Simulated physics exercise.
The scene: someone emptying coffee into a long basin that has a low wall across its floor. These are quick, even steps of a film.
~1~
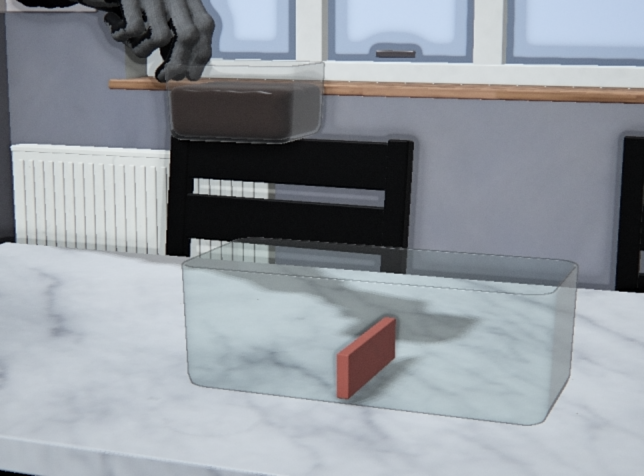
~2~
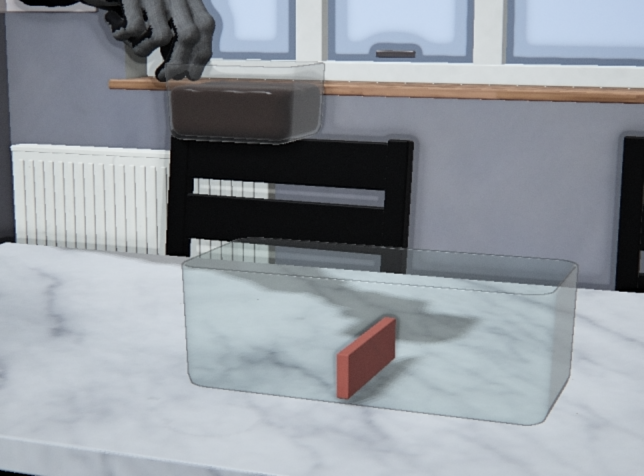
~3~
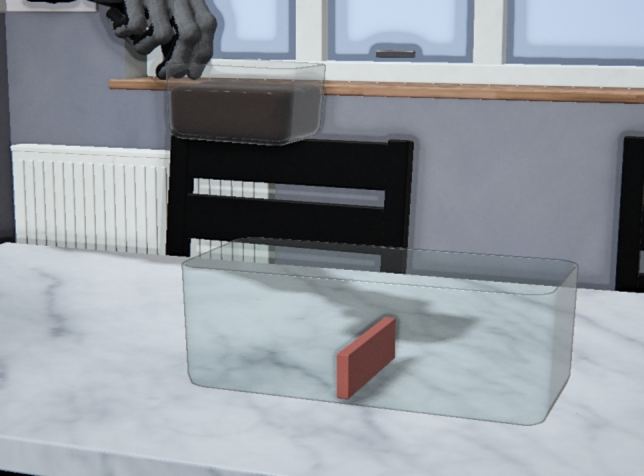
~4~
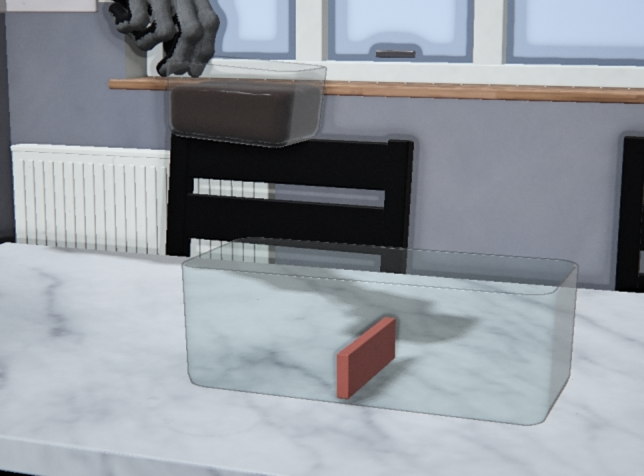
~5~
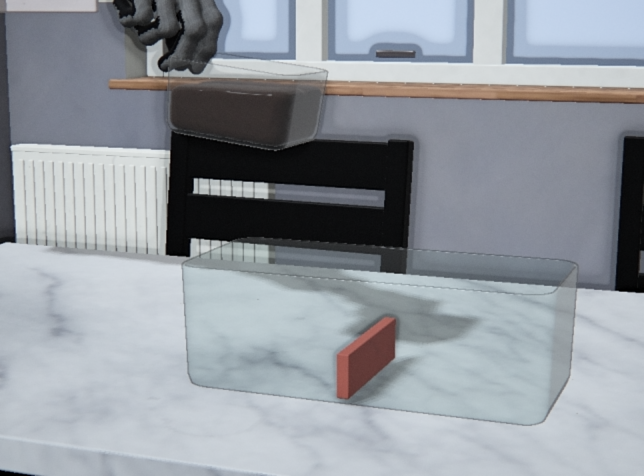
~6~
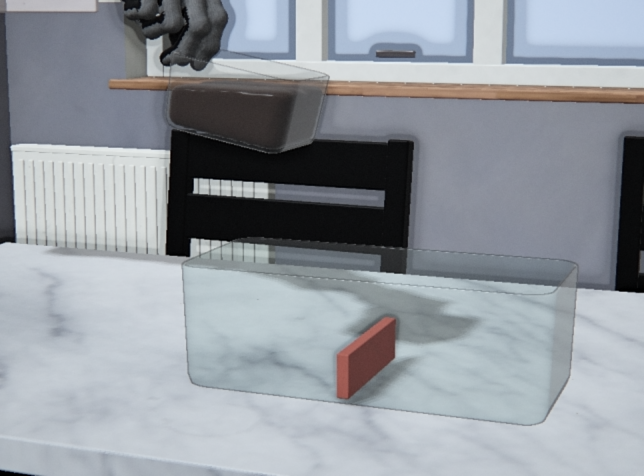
To begin with, a dark gray hand holds a small clear container of dark brown coffee, nearly level, above and behind a long transparent basin with a low red wall across its floor. The container then gradually tilts slightly, its right end dipping, while the basin and wall stay still.
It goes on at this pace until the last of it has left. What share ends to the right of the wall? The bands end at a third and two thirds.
The share right of the wall is from a third to two thirds.
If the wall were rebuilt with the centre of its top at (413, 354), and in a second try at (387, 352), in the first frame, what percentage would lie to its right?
The first gives 5 %, the second 45 %.
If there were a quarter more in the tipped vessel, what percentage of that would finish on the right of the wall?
Roughly 70 in a hundred.
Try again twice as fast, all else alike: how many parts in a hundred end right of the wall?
About 45 per cent.
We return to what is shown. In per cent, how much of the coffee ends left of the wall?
About 40 per cent.
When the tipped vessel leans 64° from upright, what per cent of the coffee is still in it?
It comes to 55 per cent or so.
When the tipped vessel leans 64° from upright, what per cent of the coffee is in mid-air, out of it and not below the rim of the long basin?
About 35 per cent.
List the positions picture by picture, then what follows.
Tilt 0°; pouring edge (308, 67); surface from (192, 87) to (308, 89); the long basin's rim runs from (211, 253) to (566, 280); the wall's top is at (368, 337), in the first frame.
Tilt 0°; pouring edge (308, 68); surface from (192, 86) to (308, 89), in the second frame.
Tilt 2°; pouring edge (309, 69); surface from (193, 85) to (309, 89), in the third frame.
Tilt 4°; pouring edge (310, 72); surface from (193, 85) to (309, 90), in the fourth frame.
Tilt 7°; pouring edge (312, 76); surface from (194, 85) to (310, 90), in the fifth frame.
Tilt 11°; pouring edge (313, 81); surface from (193, 85) to (311, 91), in the sixth frame.
A moment on, the tilt is 64° and 56 per cent is still to pour, 4 is left of the wall and 6 right of it.
Next, the tilt is 99° and 10 per cent is still to pour, 21 is left of the wall and 59 right of it.
Then the tilt is 108° and 0 per cent is still to pour, 39 is left of the wall and 60 right of it.
Later the tilt is 108° and 0 per cent is still to pour, 39 is left of the wall and 60 right of it.
At rest 39 per cent lies left of the wall, 60 right of it and 1 outside.
